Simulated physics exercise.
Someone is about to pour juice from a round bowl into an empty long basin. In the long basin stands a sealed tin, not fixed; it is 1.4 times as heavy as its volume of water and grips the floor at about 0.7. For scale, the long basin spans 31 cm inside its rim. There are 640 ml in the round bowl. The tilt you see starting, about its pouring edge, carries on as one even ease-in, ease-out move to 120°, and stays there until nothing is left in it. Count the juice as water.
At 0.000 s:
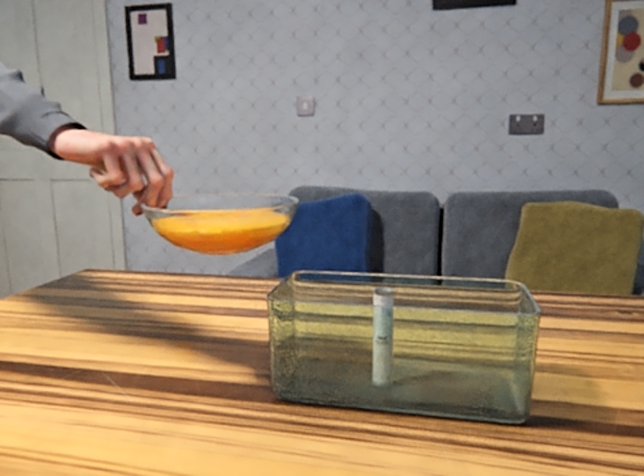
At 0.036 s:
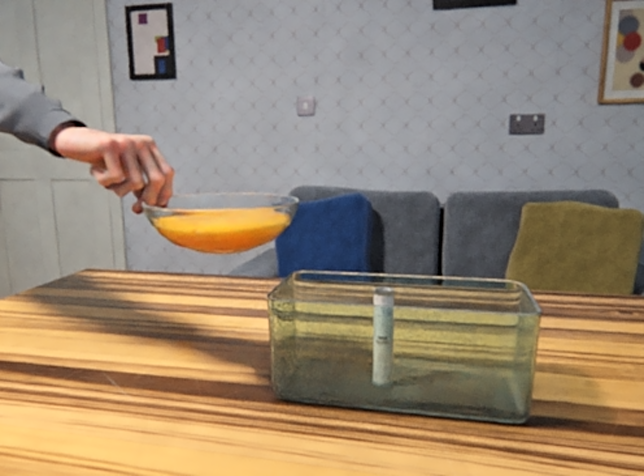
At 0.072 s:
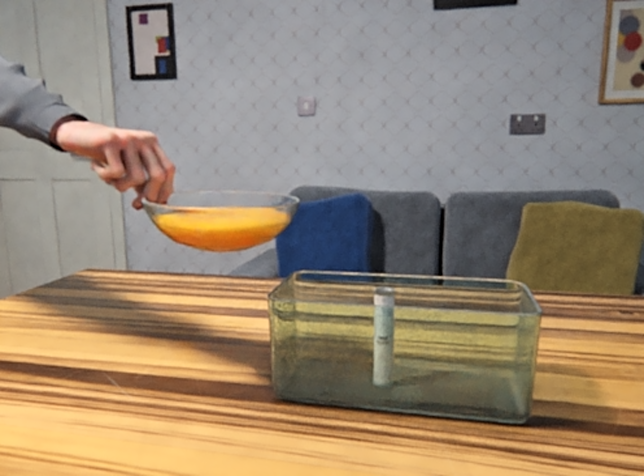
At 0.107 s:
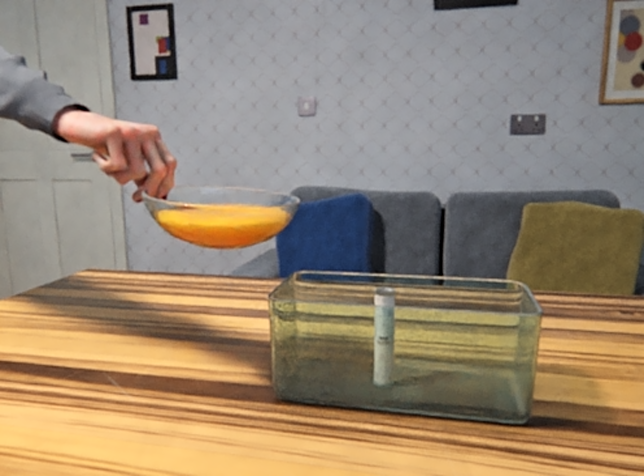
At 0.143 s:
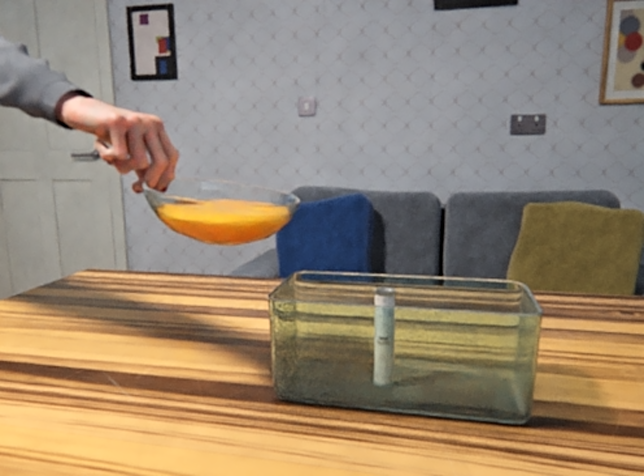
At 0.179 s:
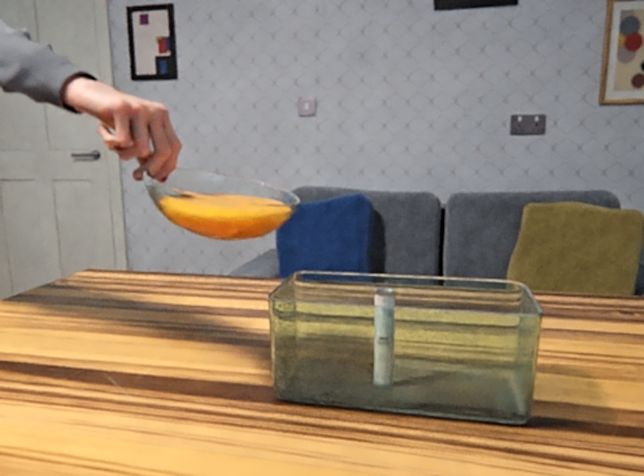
A glass bowl of orange juice, held by a hand on the left above a wooden table, tilted slowly to the right toward an empty glass basin with a small tin standing by it.
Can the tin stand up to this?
It goes over.
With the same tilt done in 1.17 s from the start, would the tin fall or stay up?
Then it topples.
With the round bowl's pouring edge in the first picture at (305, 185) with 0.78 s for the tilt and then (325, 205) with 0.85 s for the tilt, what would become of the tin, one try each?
First it stays up; then it keeps standing.
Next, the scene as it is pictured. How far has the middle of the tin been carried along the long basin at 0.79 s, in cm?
About 2 cm.
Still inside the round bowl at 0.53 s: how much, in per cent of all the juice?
About 22 per cent.
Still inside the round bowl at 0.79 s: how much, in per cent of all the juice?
Some 0 per cent.
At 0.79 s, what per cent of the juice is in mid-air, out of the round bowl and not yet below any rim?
About 1 per cent.
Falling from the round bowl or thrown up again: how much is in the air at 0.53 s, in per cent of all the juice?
Near 68 in a hundred.
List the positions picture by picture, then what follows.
The first frame shows tilt 0°; pouring edge (295, 204); surface from (165, 217) to (289, 219); the long basin's rim runs from (280, 285) to (531, 298); the tin's top is at (384, 295).
The second frame shows tilt 1°; pouring edge (296, 204); surface from (166, 216) to (289, 219).
The third frame shows tilt 2°; pouring edge (296, 204); surface from (166, 213) to (289, 218).
The fourth frame shows tilt 5°; pouring edge (296, 205); surface from (167, 209) to (289, 216).
The fifth frame shows tilt 8°; pouring edge (296, 205); surface from (167, 204) to (290, 213).
The sixth frame shows tilt 13°; pouring edge (296, 205); surface from (169, 197) to (292, 209).
By 0.53 s the tilt is 83° and 21 per cent is still to pour; the tin stands where it began.
By 0.79 s the tilt is 118° and 0 per cent is still to pour; the tin leans 23°.
By 1.06 s the tilt is 120° and 0 per cent is still to pour; the tin lies on its side.
By 1.35 s the tilt is 120° and 0 per cent is still to pour; the tin lies on its side.
At rest the tin lies on its side.
